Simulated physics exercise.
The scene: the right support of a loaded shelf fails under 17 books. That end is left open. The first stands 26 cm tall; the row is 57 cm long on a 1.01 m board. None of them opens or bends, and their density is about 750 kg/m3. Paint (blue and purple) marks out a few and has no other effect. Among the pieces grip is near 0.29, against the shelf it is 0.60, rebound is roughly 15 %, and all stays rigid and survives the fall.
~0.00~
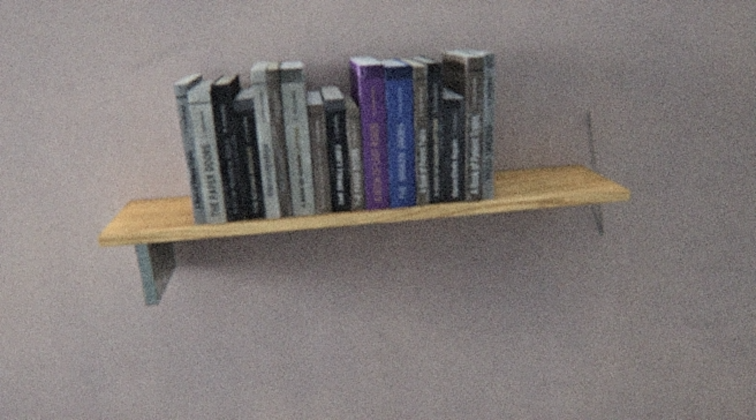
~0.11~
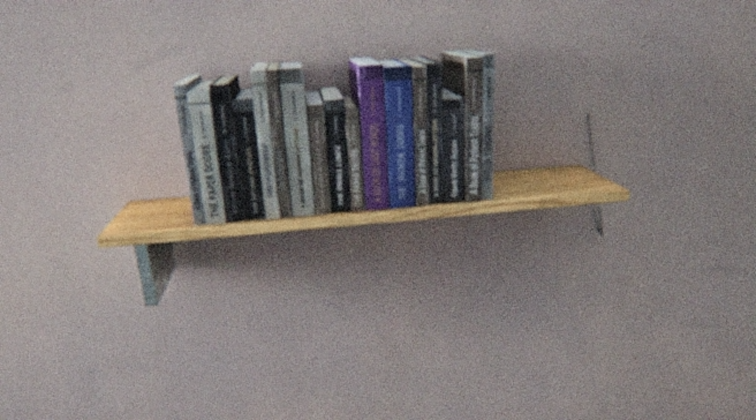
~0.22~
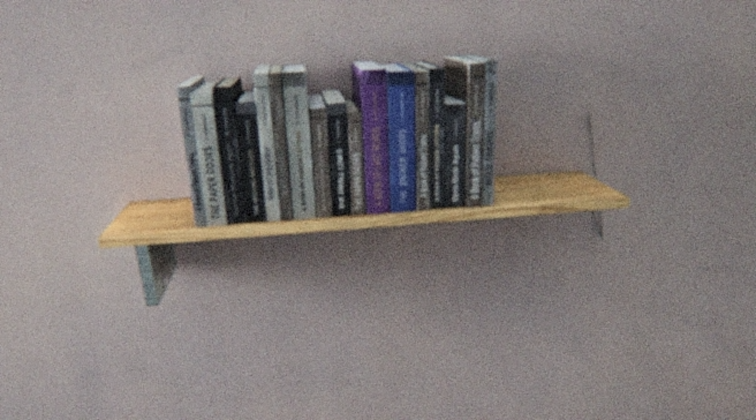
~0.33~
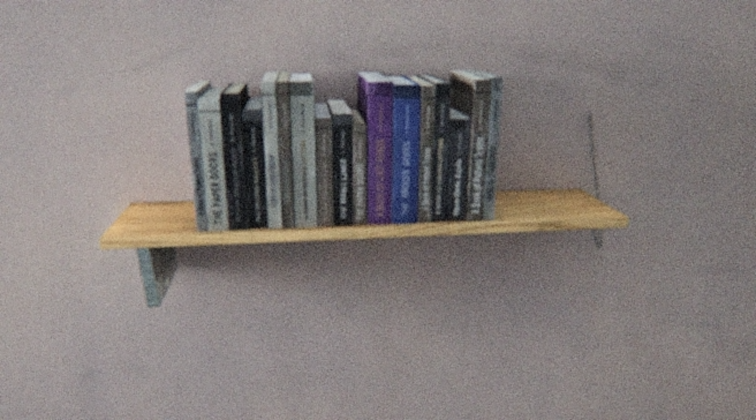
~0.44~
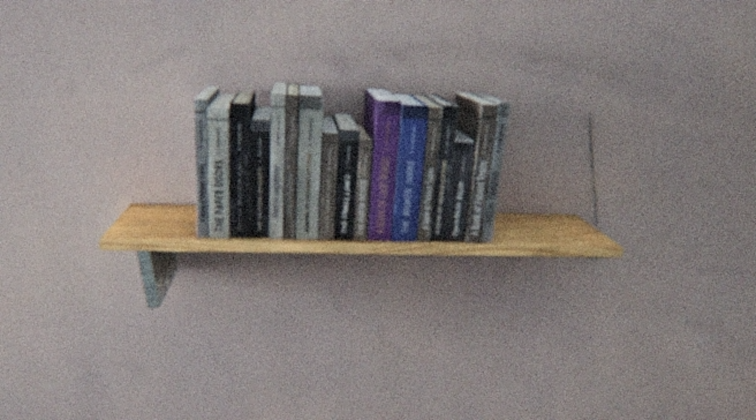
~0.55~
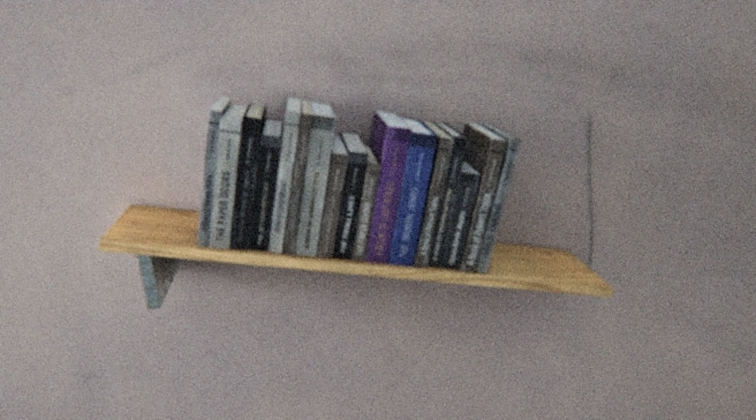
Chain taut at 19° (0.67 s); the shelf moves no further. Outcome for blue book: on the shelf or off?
It will hold on the shelf.
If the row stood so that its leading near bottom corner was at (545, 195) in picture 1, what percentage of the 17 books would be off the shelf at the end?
With that placement, 10 in a hundred.
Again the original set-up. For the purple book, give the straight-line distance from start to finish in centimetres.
Displacement of purple: 30 cm.
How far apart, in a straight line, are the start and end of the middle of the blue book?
It ends some 35 cm from where it began.
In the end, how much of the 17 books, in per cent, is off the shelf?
It works out at roughly 5 per cent.
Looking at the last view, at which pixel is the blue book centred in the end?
About (484, 254) in the last picture.
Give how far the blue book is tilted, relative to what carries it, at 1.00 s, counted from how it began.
Near 50 degrees from how it began.
After 0.68 s, none of the 17 books off the shelf, 17 disturbed; blue book leaning 5°; purple book leaning 6°.
After 1.00 s, none of the 17 books off the shelf, 17 disturbed; blue book leaning 50°; purple book leaning 49°.
At rest (2.1 s), 1 of the 17 books off the shelf; blue book leaning 53°; purple book leaning 53°. As the last picture would show them, middles, blue book near (484, 254), purple book near (453, 245).
